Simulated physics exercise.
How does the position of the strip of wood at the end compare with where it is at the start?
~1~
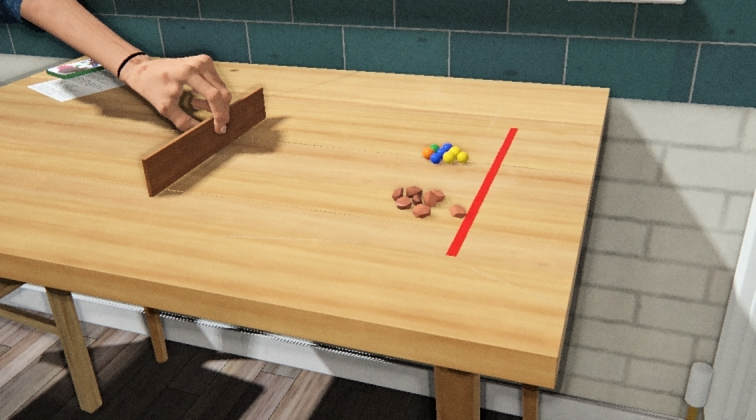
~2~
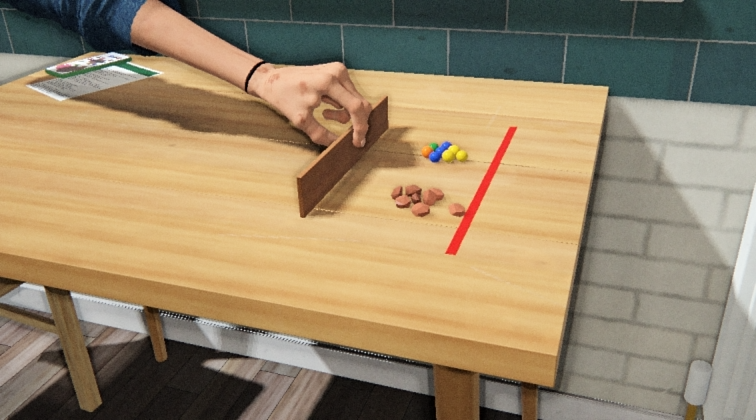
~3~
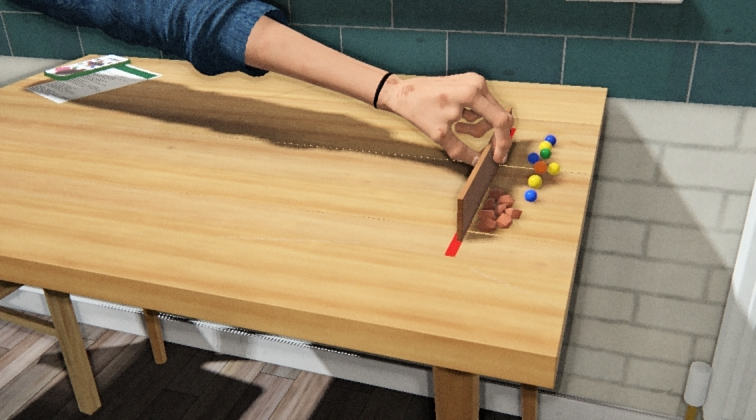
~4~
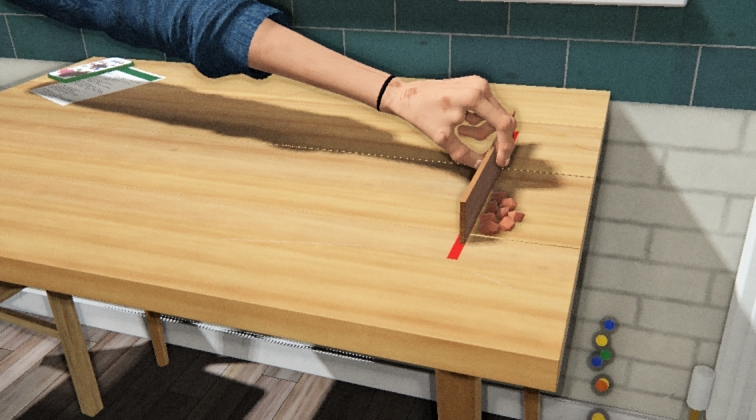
At the start the strip stands on the left part of the table, well short of the red tape. By the end it is much farther right, standing at the tape near the table's right edge.
